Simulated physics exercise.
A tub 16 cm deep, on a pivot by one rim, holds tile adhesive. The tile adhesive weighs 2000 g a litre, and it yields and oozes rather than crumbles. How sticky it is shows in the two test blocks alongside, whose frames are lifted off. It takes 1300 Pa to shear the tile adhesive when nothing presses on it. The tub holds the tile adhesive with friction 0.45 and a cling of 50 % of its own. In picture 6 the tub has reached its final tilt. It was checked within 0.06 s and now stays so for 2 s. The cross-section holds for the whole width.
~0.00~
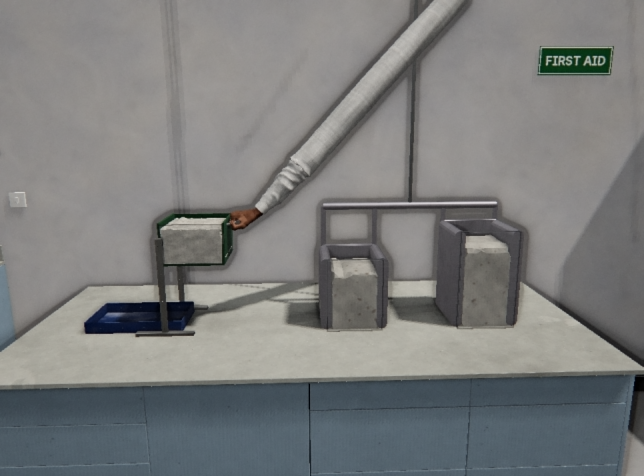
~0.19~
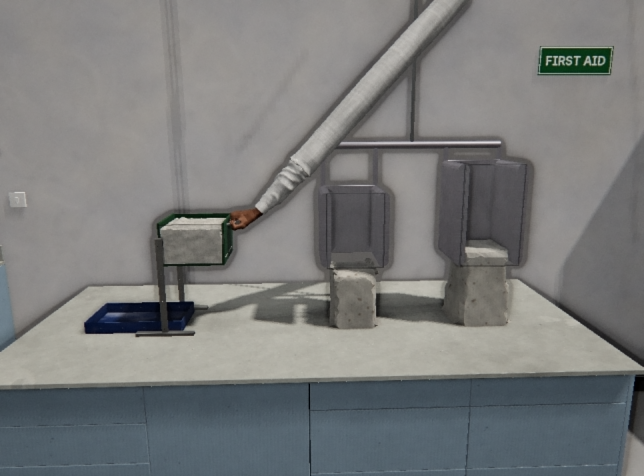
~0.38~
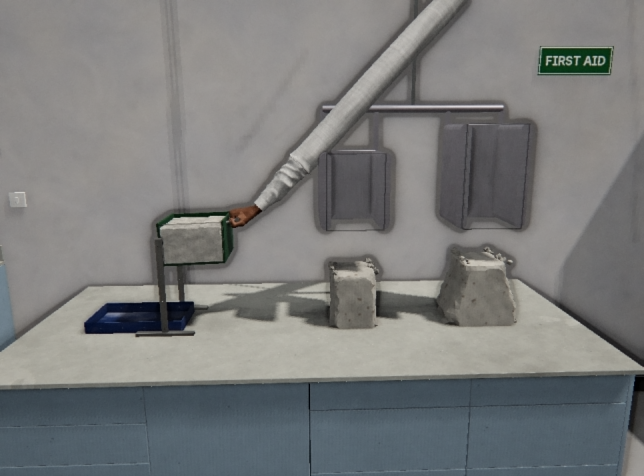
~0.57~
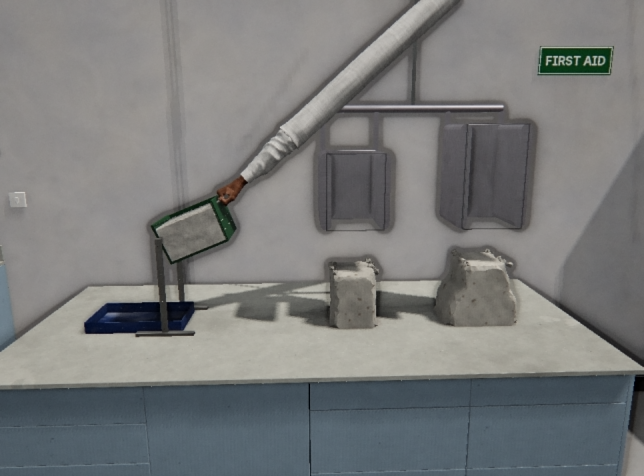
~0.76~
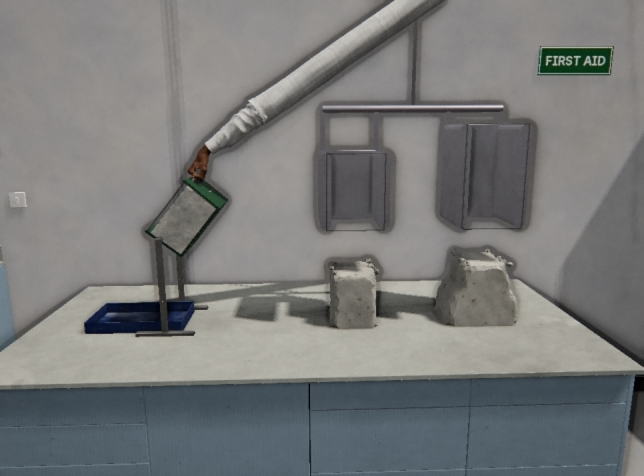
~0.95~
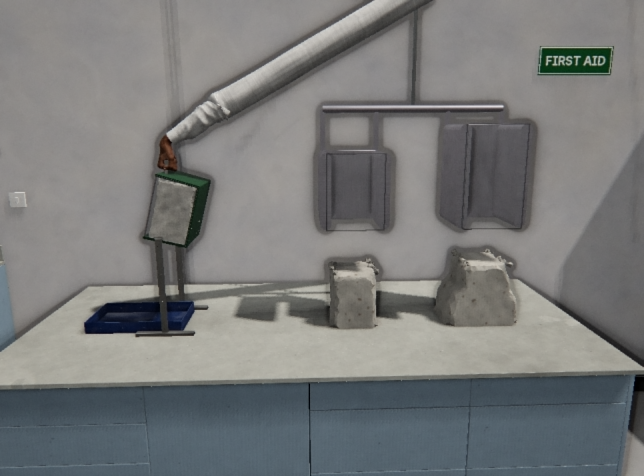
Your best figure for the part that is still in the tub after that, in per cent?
About 100 %.
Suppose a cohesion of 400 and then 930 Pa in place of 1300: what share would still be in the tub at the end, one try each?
In that order: 50 %, 95 %.
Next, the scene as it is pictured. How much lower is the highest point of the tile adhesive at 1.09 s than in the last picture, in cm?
About 1 cm.
By 1.09 s, the tub is at 75 degrees and holds 100 %.
By 1.26 s, the tub is at 75 degrees and holds 100 %.
By 1.43 s, the tub is at 75 degrees and holds 100 %.
By 1.60 s, the tub is at 75 degrees and holds 100 %.
By 2.95 s, at the end, the tub is at 75 degrees and holds 100 %.
